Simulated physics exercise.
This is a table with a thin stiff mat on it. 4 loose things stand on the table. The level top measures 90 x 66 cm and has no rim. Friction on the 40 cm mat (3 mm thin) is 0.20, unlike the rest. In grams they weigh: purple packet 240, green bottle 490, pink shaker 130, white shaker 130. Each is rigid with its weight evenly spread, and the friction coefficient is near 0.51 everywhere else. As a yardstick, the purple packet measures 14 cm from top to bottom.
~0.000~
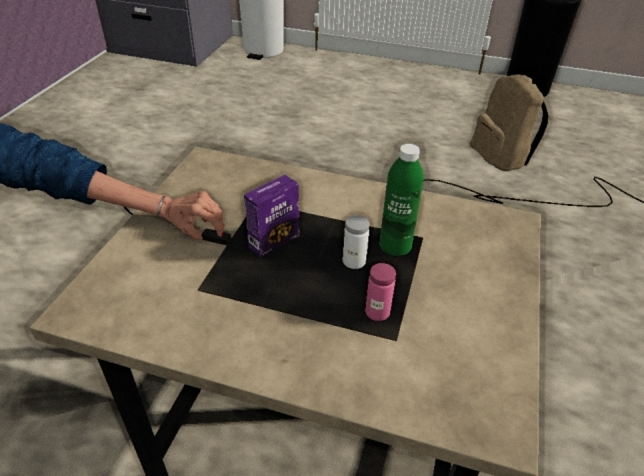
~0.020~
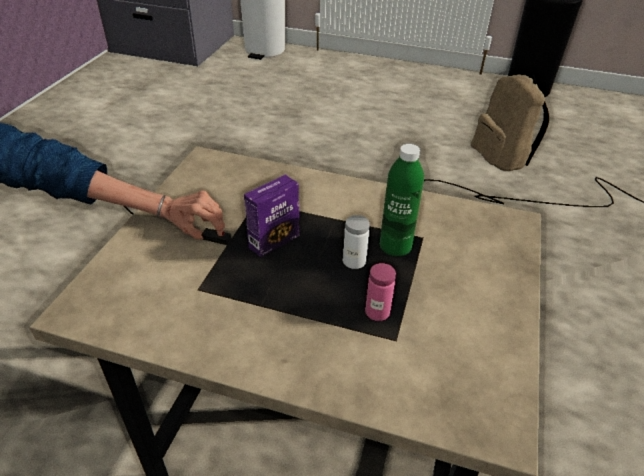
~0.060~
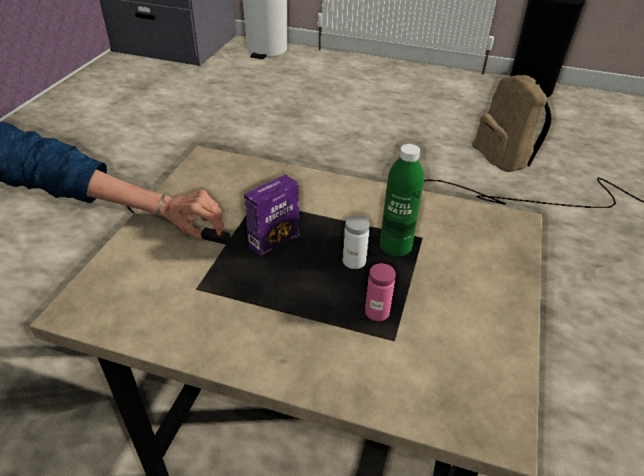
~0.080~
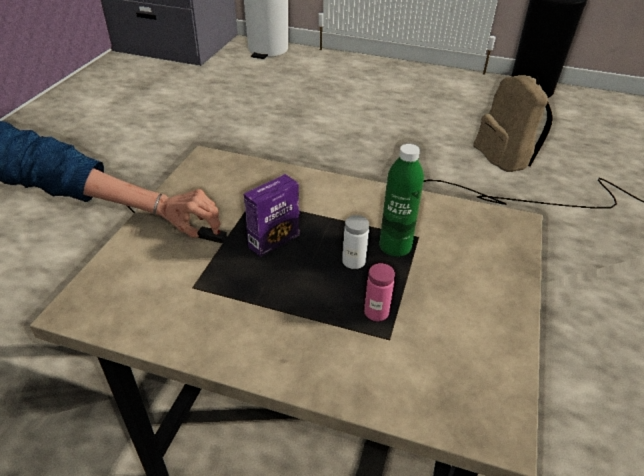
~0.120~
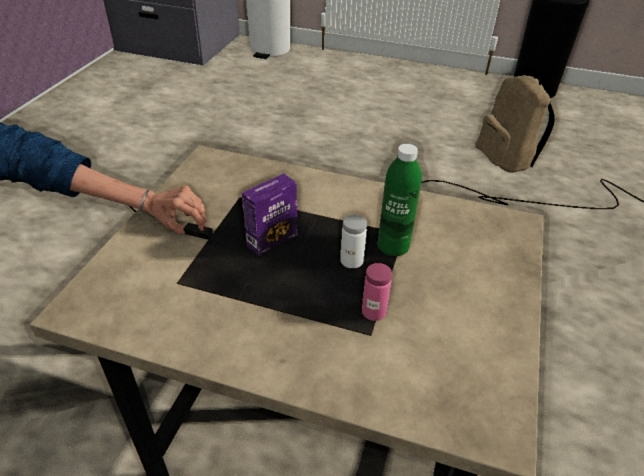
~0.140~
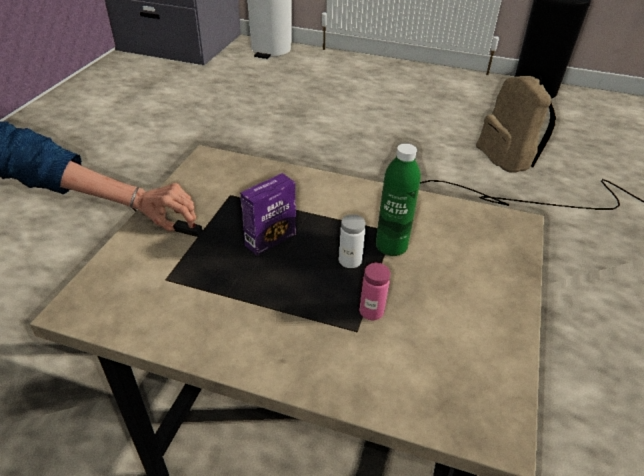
A black mat lies still beneath a purple packet, a green bottle, a white shaker and a pink shaker while a hand grips its left edge. The hand then draws the mat a short way left across the table, and it slides under the items, which shift only very slightly.
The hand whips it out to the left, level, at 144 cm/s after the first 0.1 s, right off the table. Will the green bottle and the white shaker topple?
The green bottle stays upright and the white shaker stays upright.
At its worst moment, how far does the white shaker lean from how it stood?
About 10°.
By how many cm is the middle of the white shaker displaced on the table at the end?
About 4 cm.
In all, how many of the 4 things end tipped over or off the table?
That comes to 0.
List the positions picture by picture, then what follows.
In the first frame, mat pulled 0 cm; green bottle (402, 201); white shaker (356, 242).
In the second frame, mat pulled 0 cm; purple packet (273, 216); pink shaker (380, 293).
In the third frame, mat pulled 0 cm; purple packet (273, 216); pink shaker (380, 293).
In the fourth frame, mat pulled 1 cm; purple packet (273, 216); pink shaker (379, 292).
In the fifth frame, mat pulled 5 cm; purple packet (271, 215); pink shaker (377, 292).
In the sixth frame, mat pulled 7 cm; green bottle (399, 200); white shaker (352, 242).
By 0.24 s, mat pulled 22 cm; white shaker 4 cm from its spot near (339, 240); green bottle 3 cm from its spot near (391, 200); pink shaker tilted 5°.
By 0.34 s, mat pulled 36 cm; white shaker tilted 10° near (333, 237); green bottle 3 cm from its spot near (391, 200); purple packet tilted 3°.
By 0.54 s, mat pulled 65 cm; white shaker tilted 5° near (340, 239); green bottle 2 cm from its spot near (392, 200); purple packet tilted 5°.
By 0.74 s, mat pulled 88 cm; white shaker 4 cm from its spot near (339, 240); green bottle 2 cm from its spot near (393, 201); purple packet 19 cm from its spot.
When it is over (1.8 s), not toppled but over 6 cm from the start, purple packet; the other 3 within 6 cm of the start. End places, in pixels of the last picture, green bottle near (393, 201), white shaker near (338, 239).
